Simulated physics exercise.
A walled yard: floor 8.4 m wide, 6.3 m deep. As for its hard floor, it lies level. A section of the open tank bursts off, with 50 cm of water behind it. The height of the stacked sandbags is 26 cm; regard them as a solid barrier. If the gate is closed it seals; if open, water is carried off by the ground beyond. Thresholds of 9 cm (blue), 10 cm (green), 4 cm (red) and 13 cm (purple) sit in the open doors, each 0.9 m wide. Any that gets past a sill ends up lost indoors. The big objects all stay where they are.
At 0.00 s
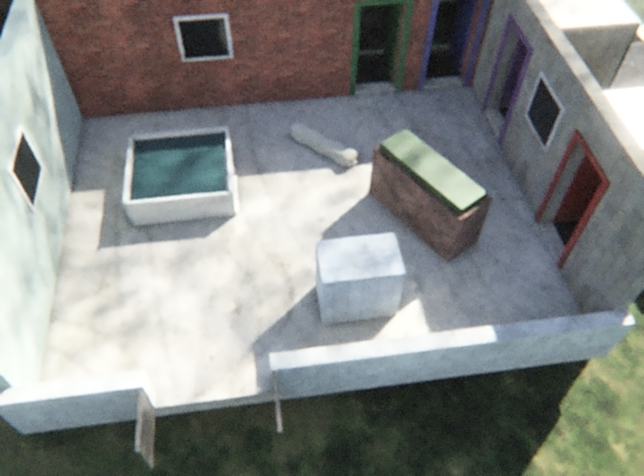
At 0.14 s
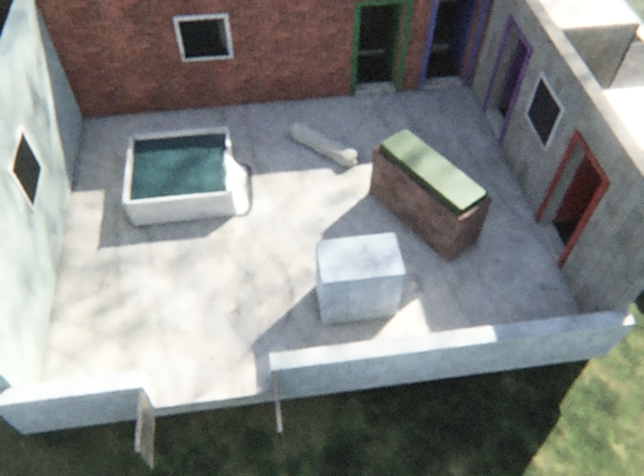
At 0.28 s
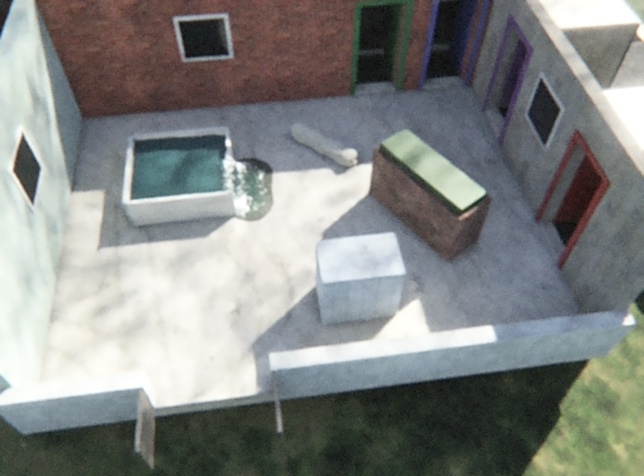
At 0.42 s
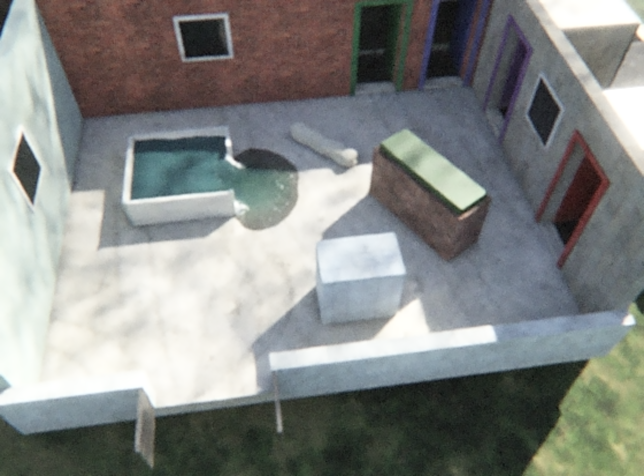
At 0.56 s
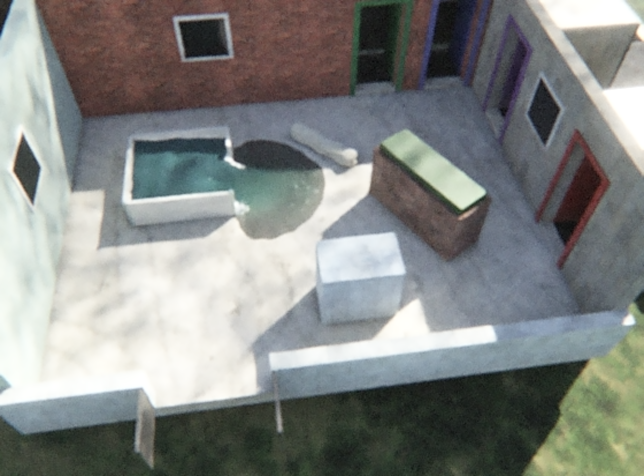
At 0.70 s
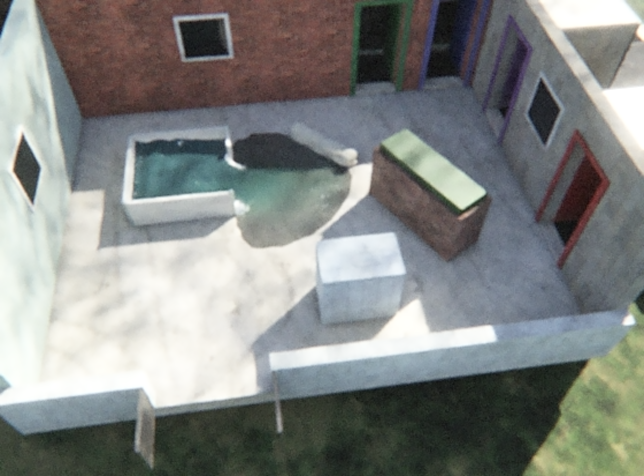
The clip shows a walled yard with a pale open tank of teal water at left; the tank's right side bursts open, and water pours out, spreading rightward across the floor in a widening pool toward a brick block.
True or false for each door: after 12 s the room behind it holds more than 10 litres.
Blue door: False; green door: False; red door: False; purple door: False.
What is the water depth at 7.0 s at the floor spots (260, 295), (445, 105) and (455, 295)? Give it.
The depths come out at 2, 4 and 3 centimetres, in the order listed.
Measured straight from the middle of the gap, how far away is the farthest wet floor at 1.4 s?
Roughly 4.0 m.
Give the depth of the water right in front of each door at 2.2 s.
Depths in cm: Blue 0, green 0, red 0, purple 0.
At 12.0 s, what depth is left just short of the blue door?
Roughly 5.0 centimetres.
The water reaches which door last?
The final one is the red door.
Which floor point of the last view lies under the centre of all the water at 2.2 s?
(264, 190).
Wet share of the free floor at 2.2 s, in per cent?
25 %.
After 1.4 s water covers 15 % of the floor and is deepest (28 cm) near (381, 184); blue door not reached, green door not reached, red door not reached, purple door not reached.
After 2.2 s water covers 25 % of the floor and is deepest (28 cm) near (364, 193); blue door not reached, green door not reached, red door not reached, purple door not reached.
After 3.5 s water covers 40 % of the floor and is deepest (16 cm) near (486, 348); blue door 6 cm at the sill, 0 L in, green door 4 cm at the sill, 0 L in, red door not reached, purple door 6 cm at the sill, 0 L in.
After 7.0 s water covers 65 % of the floor and is deepest (9 cm) near (508, 346); blue door 4 cm at the sill, 0 L in, green door 4 cm at the sill, 0 L in, red door 5 cm at the sill, 0 L in, purple door 3 cm at the sill, 0 L in.
After 12.0 s water covers 85 % of the floor and is deepest (7 cm) near (332, 102); blue door 5 cm at the sill, 0 L in, green door 5 cm at the sill, 0 L in, red door 3 cm at the sill, 2 L in, purple door 5 cm at the sill, 0 L in.
